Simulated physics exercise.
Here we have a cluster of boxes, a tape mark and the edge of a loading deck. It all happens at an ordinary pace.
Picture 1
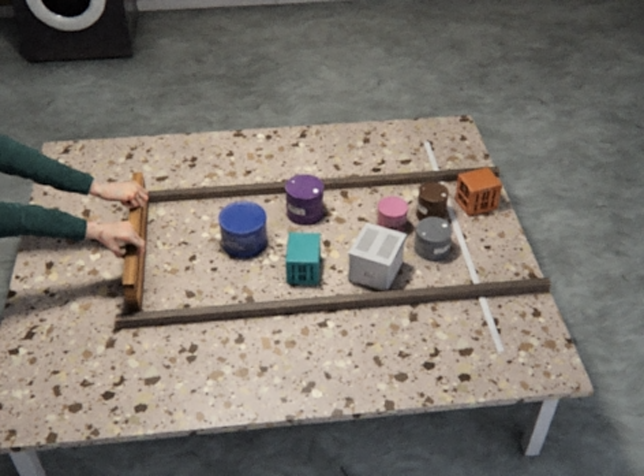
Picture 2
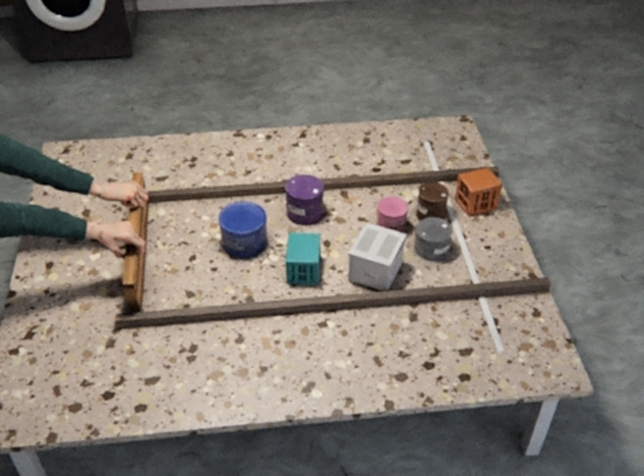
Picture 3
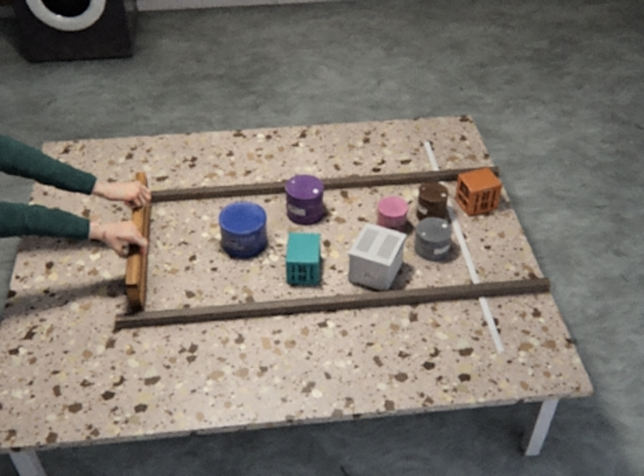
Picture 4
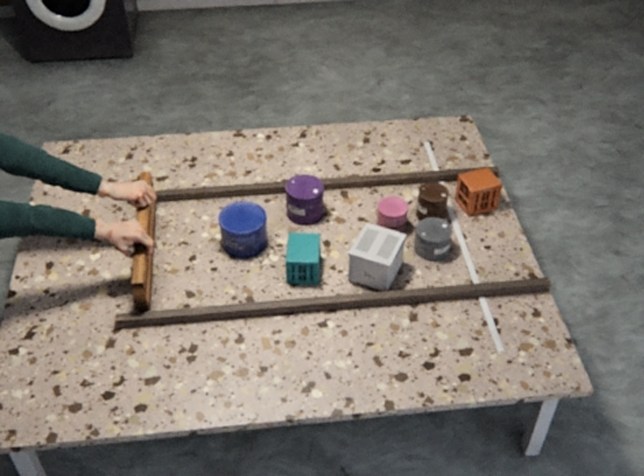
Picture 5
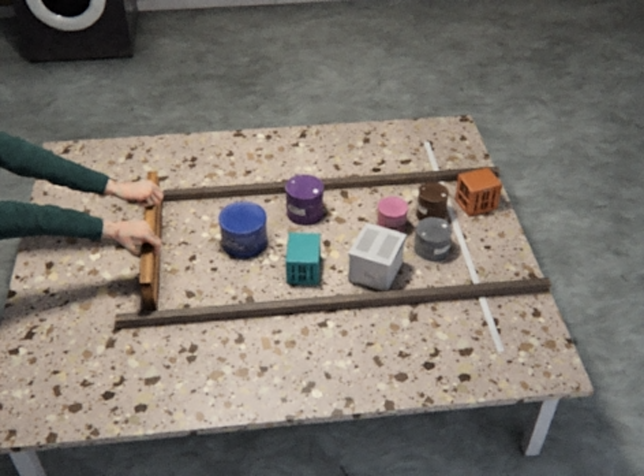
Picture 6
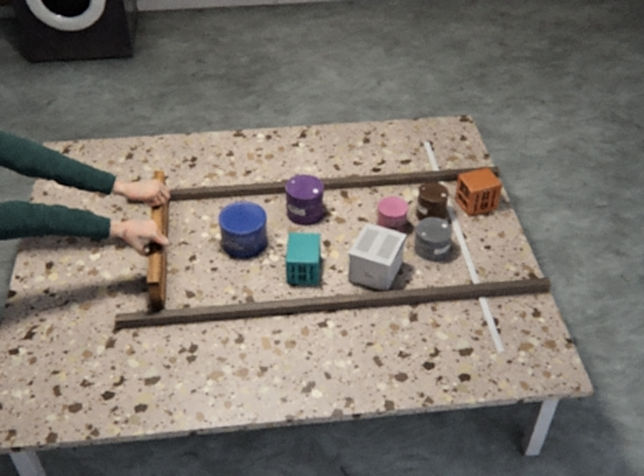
A wooden plank held by two hands in green sleeves slides slowly a short way right between two dark rails on a speckled tabletop, while the colored canisters, pink pail, crates and white tote ahead of it stay still.
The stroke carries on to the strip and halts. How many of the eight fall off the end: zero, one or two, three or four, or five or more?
The number that fall off is one or two.
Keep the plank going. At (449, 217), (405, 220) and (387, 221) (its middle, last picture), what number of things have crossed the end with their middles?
Place by place, 1, 0 and 0.
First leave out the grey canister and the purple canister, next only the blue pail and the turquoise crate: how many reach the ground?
It would be 0 and 0.
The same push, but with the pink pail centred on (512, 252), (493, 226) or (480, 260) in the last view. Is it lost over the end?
In turn it falls; goes over; goes over.
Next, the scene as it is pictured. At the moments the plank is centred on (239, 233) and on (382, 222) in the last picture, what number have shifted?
First 1, then 8.
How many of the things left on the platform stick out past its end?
4 of them.
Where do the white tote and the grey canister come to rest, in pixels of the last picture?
The white tote stops around (527, 255); the grey canister around (517, 231).
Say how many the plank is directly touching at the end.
It touches 3.
Soon after, none off yet; orange crate at rest near (478, 192); brown canister at rest near (432, 203); grey canister at rest near (433, 239).
In the end, the number that fall off is one or two; gone, orange crate.
